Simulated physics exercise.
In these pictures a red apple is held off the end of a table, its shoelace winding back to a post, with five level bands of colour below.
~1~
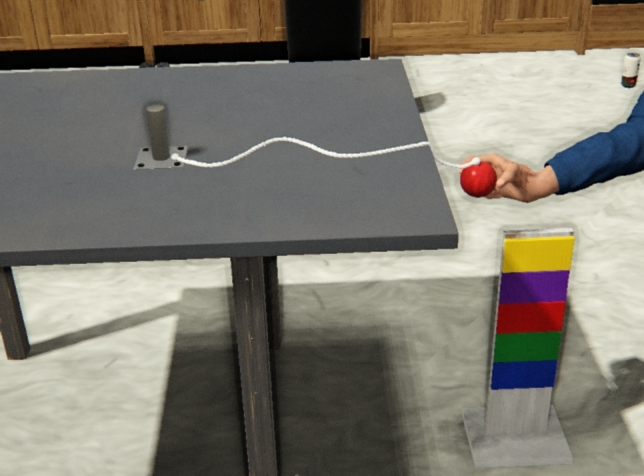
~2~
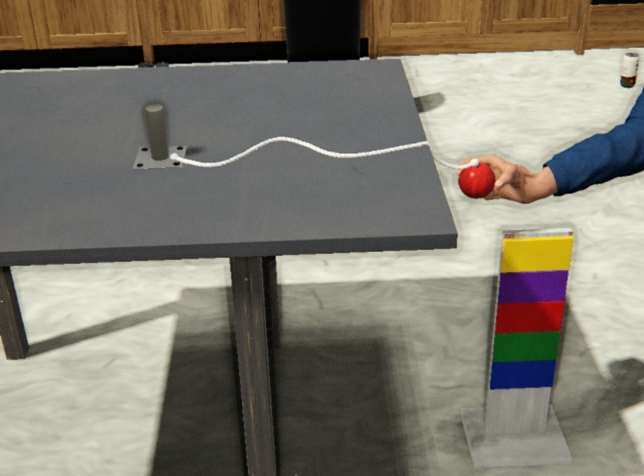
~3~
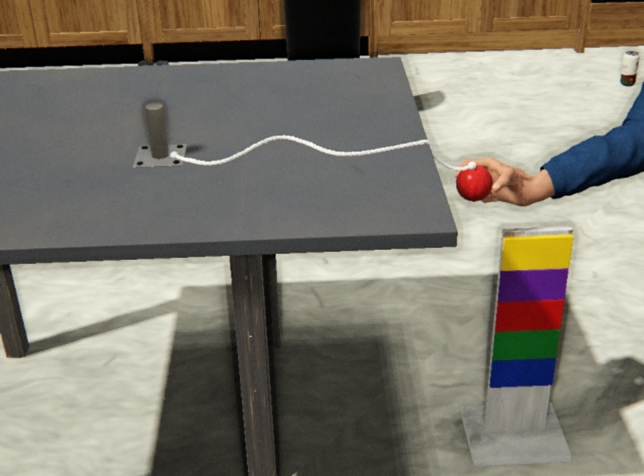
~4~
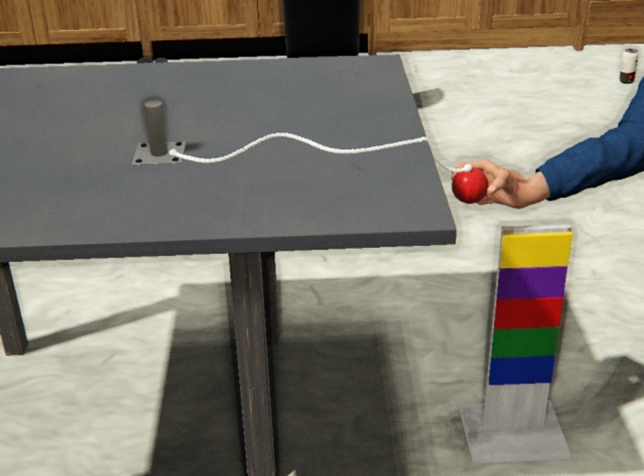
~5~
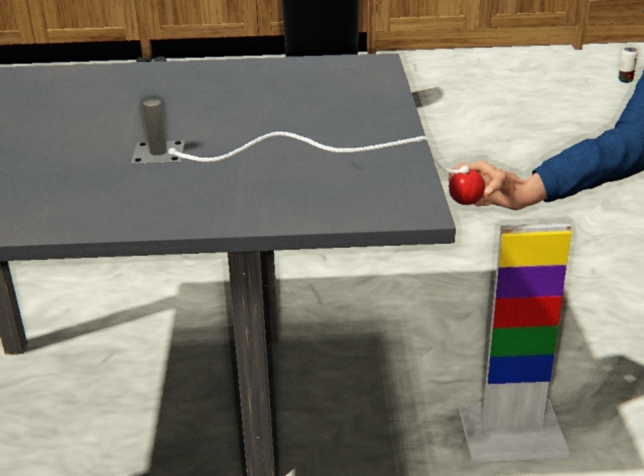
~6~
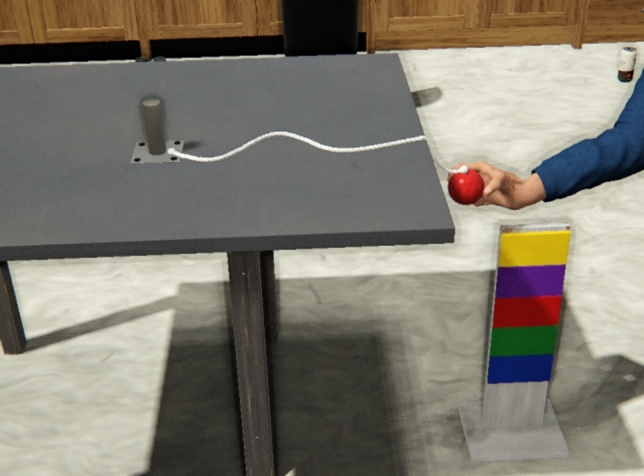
At the edge of a gray table, a hand holds a red ball tied by a winding white cord to a post, above a stand with five colored bands; the hand and ball shift very slightly left and down.
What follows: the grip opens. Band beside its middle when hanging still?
Yellow.
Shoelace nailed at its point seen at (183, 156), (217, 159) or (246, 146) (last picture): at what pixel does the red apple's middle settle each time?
The places are (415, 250), (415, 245) and (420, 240).
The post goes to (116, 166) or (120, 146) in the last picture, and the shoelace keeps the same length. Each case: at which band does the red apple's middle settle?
One after the other, none, it hangs higher; no band.
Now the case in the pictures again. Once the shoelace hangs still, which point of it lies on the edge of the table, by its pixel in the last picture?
(386, 145).
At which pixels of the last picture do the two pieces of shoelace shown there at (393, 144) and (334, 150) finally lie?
Final positions are (428, 155) and (379, 143), in that order.
Soon after, apple near (389, 249); level with yellow.
Then, apple near (415, 256); level with yellow.
At rest, apple near (416, 257); level with yellow. Its centre hangs level with the yellow band.
